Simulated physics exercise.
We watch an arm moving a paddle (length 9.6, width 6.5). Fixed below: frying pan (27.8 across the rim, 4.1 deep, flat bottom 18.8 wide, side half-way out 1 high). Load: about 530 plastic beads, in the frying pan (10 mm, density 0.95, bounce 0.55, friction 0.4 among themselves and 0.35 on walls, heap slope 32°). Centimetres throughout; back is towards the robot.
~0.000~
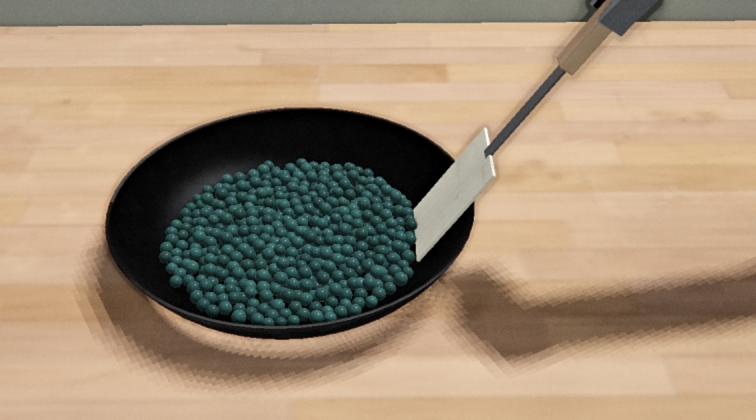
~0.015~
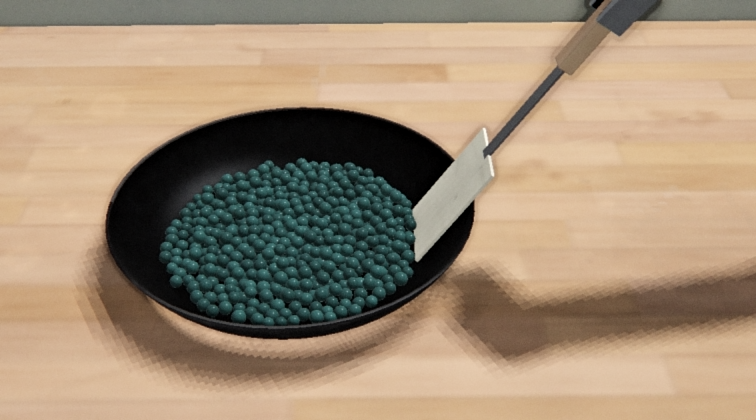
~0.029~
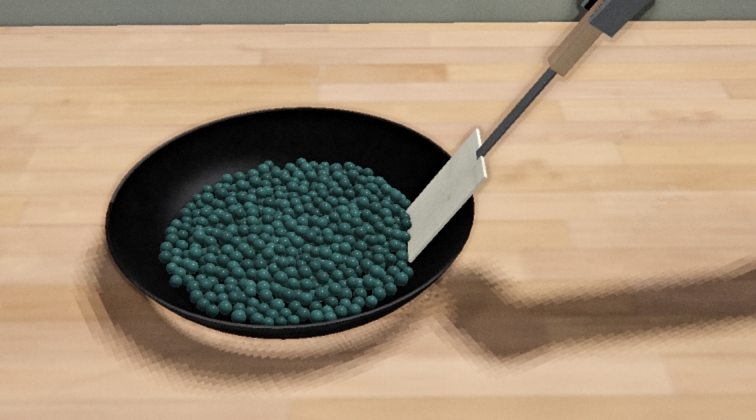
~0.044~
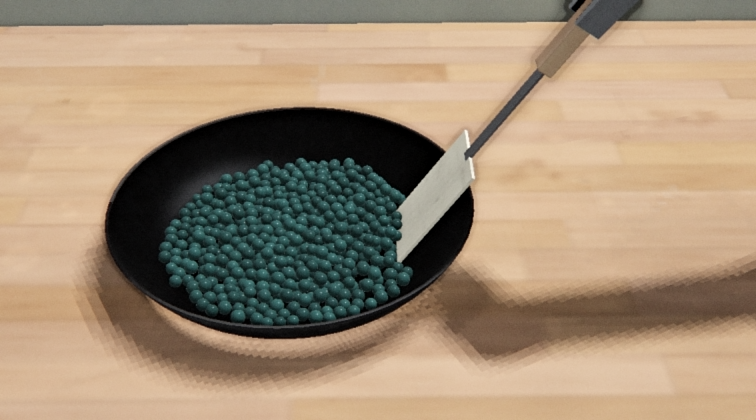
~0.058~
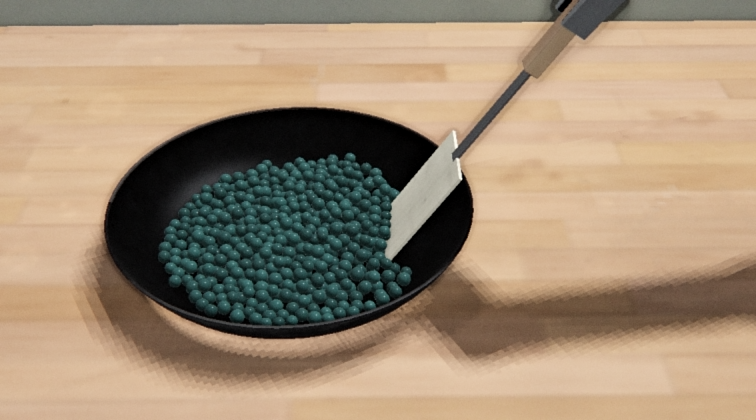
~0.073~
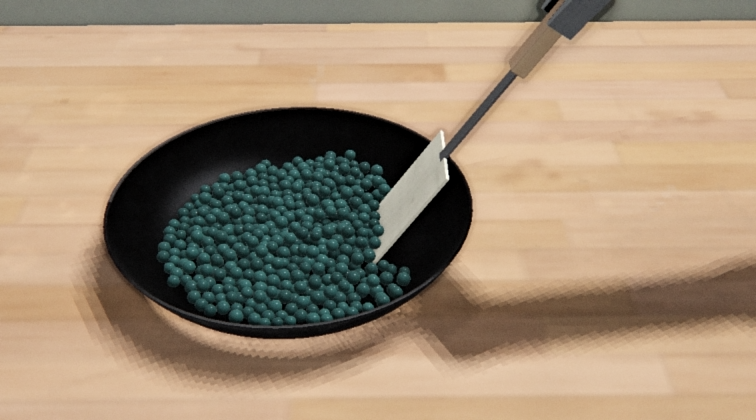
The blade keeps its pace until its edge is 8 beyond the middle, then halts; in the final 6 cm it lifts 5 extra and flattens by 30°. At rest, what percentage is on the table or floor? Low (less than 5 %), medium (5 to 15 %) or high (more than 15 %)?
Answer: Low; less than 5 % of the plastic beads finish on the table or floor.
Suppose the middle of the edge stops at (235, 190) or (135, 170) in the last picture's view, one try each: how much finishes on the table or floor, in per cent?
About 0 and 5 per cent.
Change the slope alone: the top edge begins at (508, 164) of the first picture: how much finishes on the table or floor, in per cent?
Some 5 per cent.
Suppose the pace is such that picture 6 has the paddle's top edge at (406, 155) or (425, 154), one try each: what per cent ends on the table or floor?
Some 10 and 5 per cent.
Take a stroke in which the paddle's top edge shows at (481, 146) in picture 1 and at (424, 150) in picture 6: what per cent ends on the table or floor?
Some 5 per cent.
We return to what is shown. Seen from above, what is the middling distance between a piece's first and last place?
Roughly 3 cm.
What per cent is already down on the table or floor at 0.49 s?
Some 2 per cent.
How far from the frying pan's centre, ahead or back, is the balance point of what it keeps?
About 3.5 cm ahead.
After 0.16 s, sloping 56°, highest piece 4 above the table; 532 in the frying pan.
After 0.25 s, sloping 45°, highest piece 4 above the table; 532 in the frying pan.
After 0.49 s, sloping 26°, highest piece 4 above the table; 523 in the frying pan, 9 on the table or floor.
After 1.54 s, sloping 26°, highest piece 4 above the table; 523 in the frying pan, 9 on the table or floor.
At rest, 523 in the frying pan, 9 on the table or floor. That is 2 % on the table or floor.
